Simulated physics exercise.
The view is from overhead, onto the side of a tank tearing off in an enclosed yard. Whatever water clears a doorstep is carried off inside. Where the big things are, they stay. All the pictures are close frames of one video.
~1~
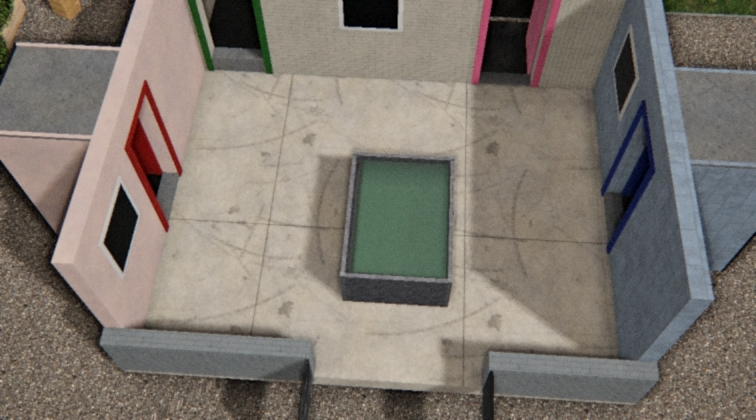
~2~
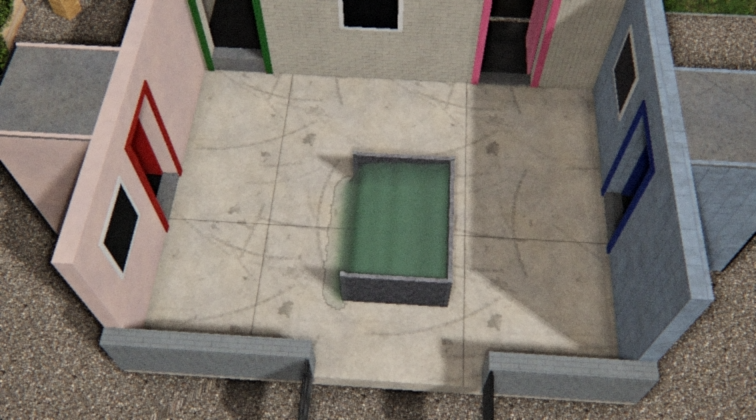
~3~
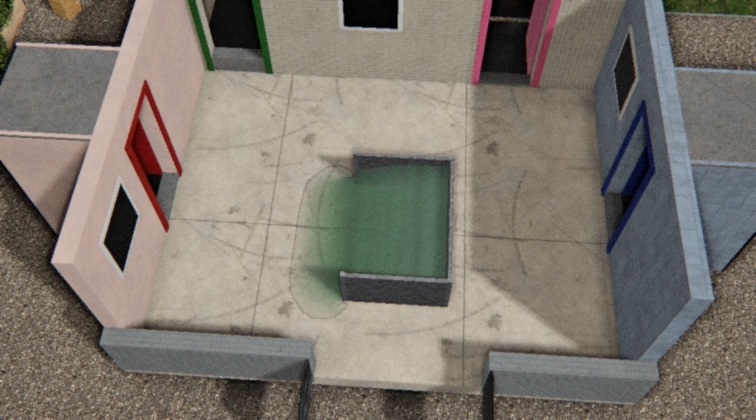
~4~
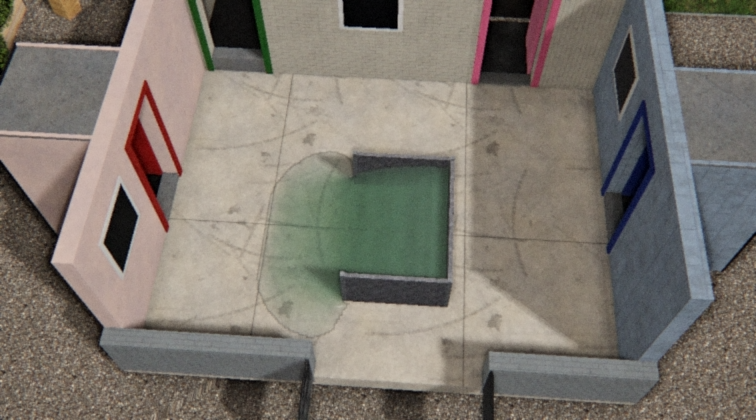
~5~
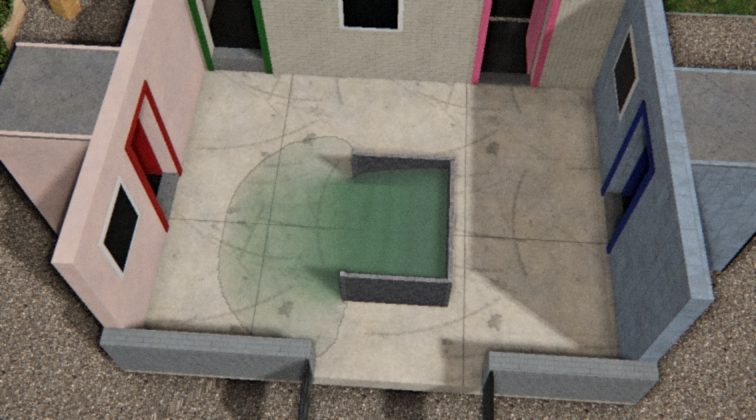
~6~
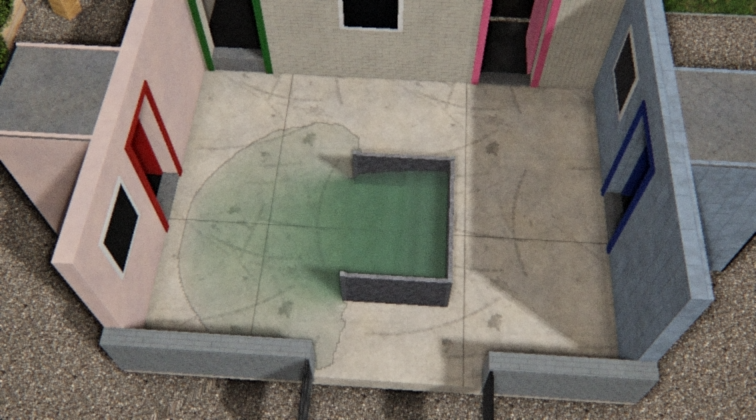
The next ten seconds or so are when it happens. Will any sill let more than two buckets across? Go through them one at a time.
The pink door does not; the green door does not; the red door does; the blue door does not.
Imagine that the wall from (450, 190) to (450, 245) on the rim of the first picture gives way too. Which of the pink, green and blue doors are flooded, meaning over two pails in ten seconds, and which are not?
Door by door, the pink door crosses the line, then the green door comes up short, then the blue door crosses the line.
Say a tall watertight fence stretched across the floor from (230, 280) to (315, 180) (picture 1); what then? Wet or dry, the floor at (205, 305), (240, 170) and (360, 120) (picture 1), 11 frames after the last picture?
Taking the three spots in turn, they are inundated, unwetted and inundated.
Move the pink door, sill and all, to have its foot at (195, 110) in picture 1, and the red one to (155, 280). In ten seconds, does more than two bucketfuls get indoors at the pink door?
As it turns out, the pink one runs over.
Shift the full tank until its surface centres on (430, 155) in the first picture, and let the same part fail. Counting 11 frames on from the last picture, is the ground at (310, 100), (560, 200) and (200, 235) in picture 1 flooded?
Check in sequence: Soaked through, still parched, soaked through.
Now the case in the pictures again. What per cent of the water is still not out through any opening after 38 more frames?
Close to 82 in a hundred.
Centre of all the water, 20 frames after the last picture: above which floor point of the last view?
The balance point is around (261, 220).
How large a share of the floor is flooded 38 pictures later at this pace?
Roughly 80 %.
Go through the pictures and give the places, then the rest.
The first picture shows the open tank at (400, 217) is whole and still.
In the second picture, water pours out at (352, 231) and has run to (341, 305).
In the third picture, water pours out at (352, 232) and has run to (311, 311).
In the fourth picture, water pours out at (352, 233) and has run to (289, 321).
In the fifth picture, water pours out at (352, 233) and has run to (258, 331).
In the sixth picture, water pours out at (352, 233) and has run to (184, 261).
A moment on, water covers 35 % of the floor; the pink door not reached, the green door not reached, the red door over two buckets in, the blue door not reached.
Next, water covers 40 % of the floor; the pink door not reached, the green door wet at the sill, nothing in, the red door far over two buckets in, the blue door not reached.
Then, water covers 45 % of the floor; the pink door not reached, the green door wet at the sill, nothing in, the red door far over two buckets in, the blue door not reached.
Later, water covers 80 % of the floor; the pink door wet at the sill, nothing in, the green door wet at the sill, nothing in, the red door far over two buckets in, the blue door not reached.
In the end, water covers 95 % of the floor; the pink door wet at the sill, nothing in, the green door wet at the sill, nothing in, the red door far over two buckets in, the blue door wet at the sill, nothing in.
